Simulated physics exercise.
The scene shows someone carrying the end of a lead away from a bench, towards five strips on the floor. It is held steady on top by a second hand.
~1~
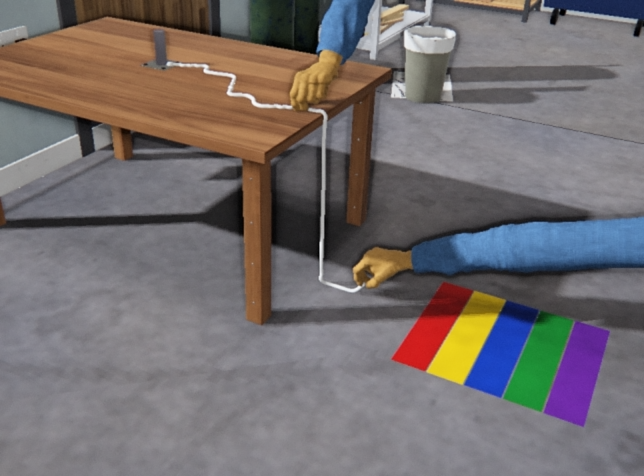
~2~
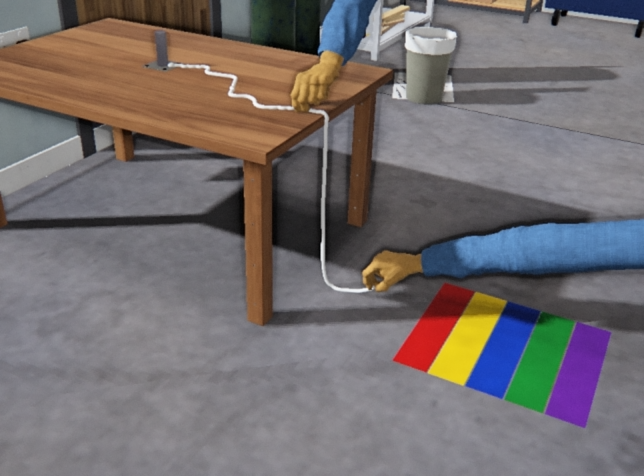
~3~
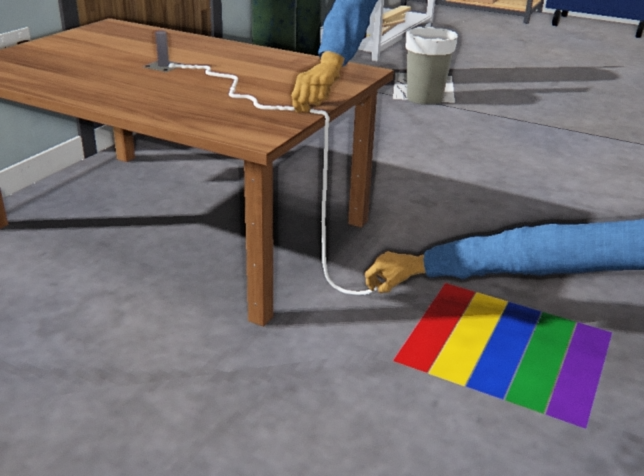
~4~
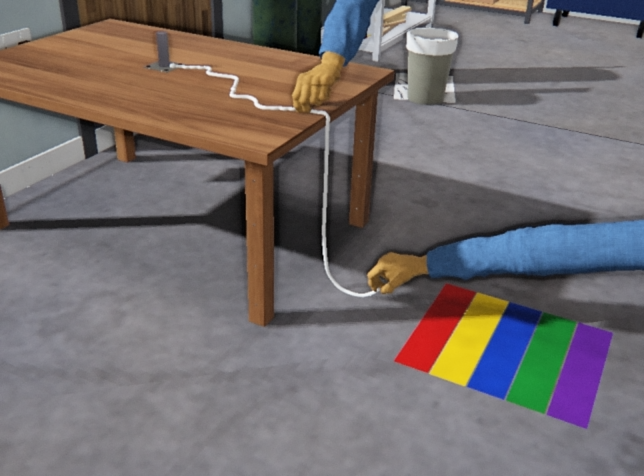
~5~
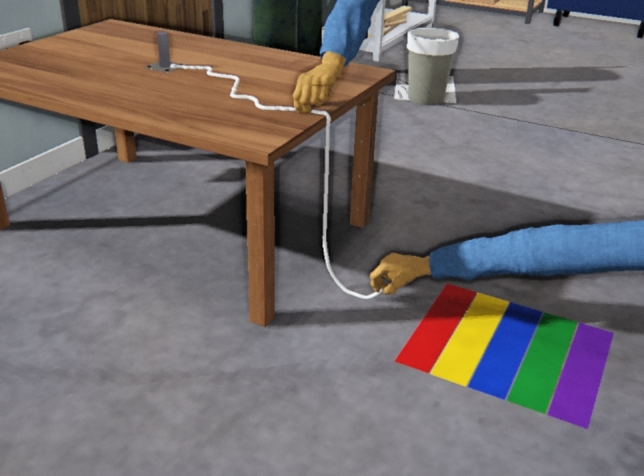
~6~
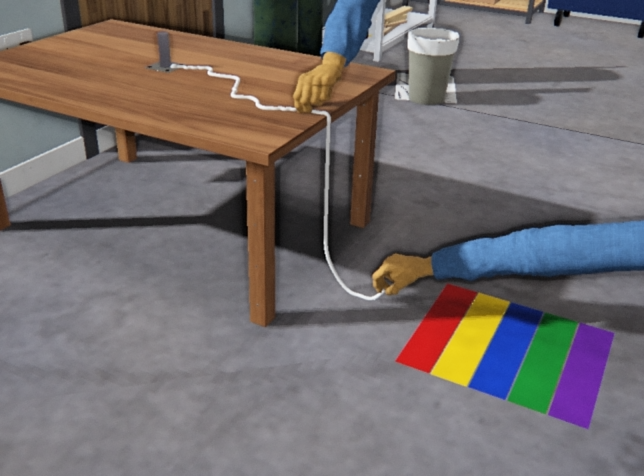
The clip opens on a white cord zigzagging across a wooden table, one hand pressing it near the edge while another holds its hanging end low beside five coloured strips. The lower hand shifts slightly to the right, drawing the cord's lower bend into a smoother curve, while the upper hand stays put.
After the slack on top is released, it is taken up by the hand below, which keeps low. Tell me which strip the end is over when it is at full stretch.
It is over the green strip.
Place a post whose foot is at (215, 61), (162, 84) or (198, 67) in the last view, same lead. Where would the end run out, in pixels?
Roughly (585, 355), (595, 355) and (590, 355), try by try.
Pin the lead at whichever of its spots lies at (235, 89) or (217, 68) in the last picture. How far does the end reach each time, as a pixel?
Per try (px, approx.): (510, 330), (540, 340).
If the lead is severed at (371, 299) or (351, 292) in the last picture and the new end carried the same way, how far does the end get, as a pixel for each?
First (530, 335), then (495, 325).
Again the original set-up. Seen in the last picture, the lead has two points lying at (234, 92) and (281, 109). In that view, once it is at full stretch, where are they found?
They go to (273, 96) and to (337, 120).
Soon after, end near (489, 323); over yellow.
After that, end near (528, 335); over blue.
At the stop, end near (552, 343); over green. It gets as far as the green strip.
